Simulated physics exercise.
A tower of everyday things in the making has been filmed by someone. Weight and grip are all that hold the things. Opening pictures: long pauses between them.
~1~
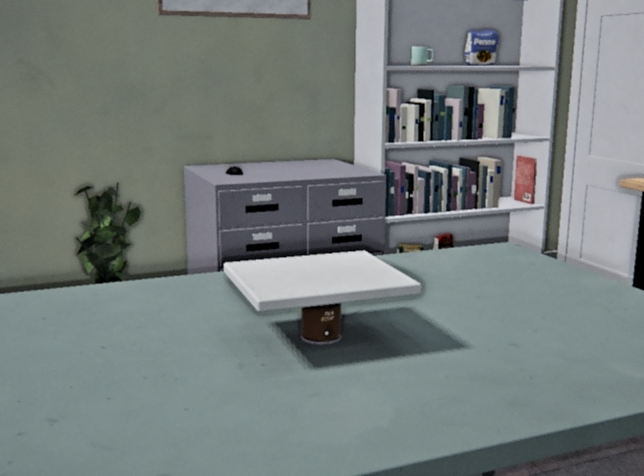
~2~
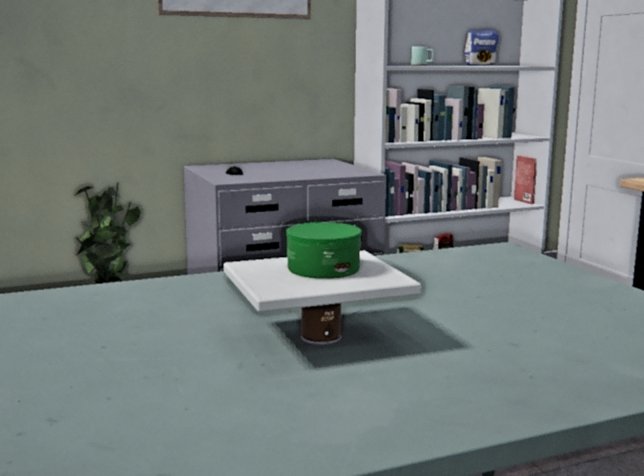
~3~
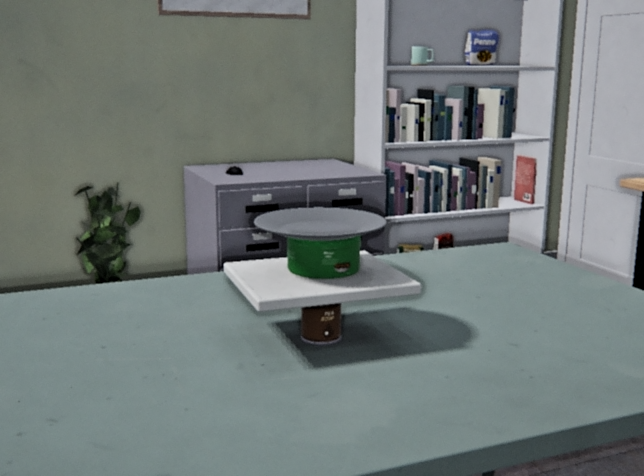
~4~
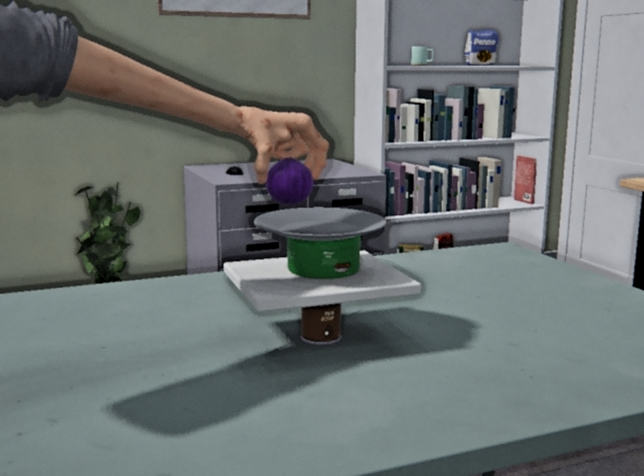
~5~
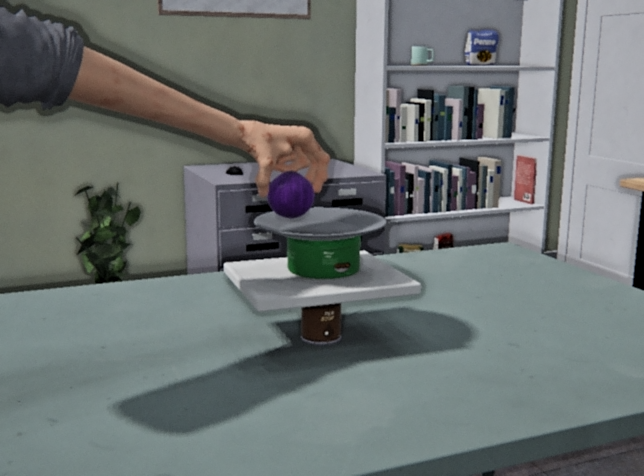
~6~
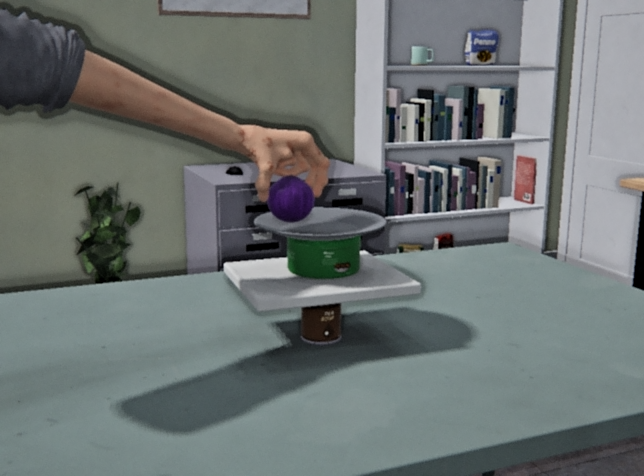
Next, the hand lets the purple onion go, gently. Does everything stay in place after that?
Yes: Nothing drops.
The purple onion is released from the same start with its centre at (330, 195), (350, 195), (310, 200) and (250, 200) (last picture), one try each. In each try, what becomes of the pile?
On the first try the pile remains standing, on the second it remains standing, on the third it remains standing and on the fourth it topples.
Then, 0.40 s on from there, no change.
Then, 1.80 s on from there, purple onion resting near (288, 200).
In the end, all 5 unmoved. At the end, from the last picture's camera, purple onion near (287, 200). The pile holds.
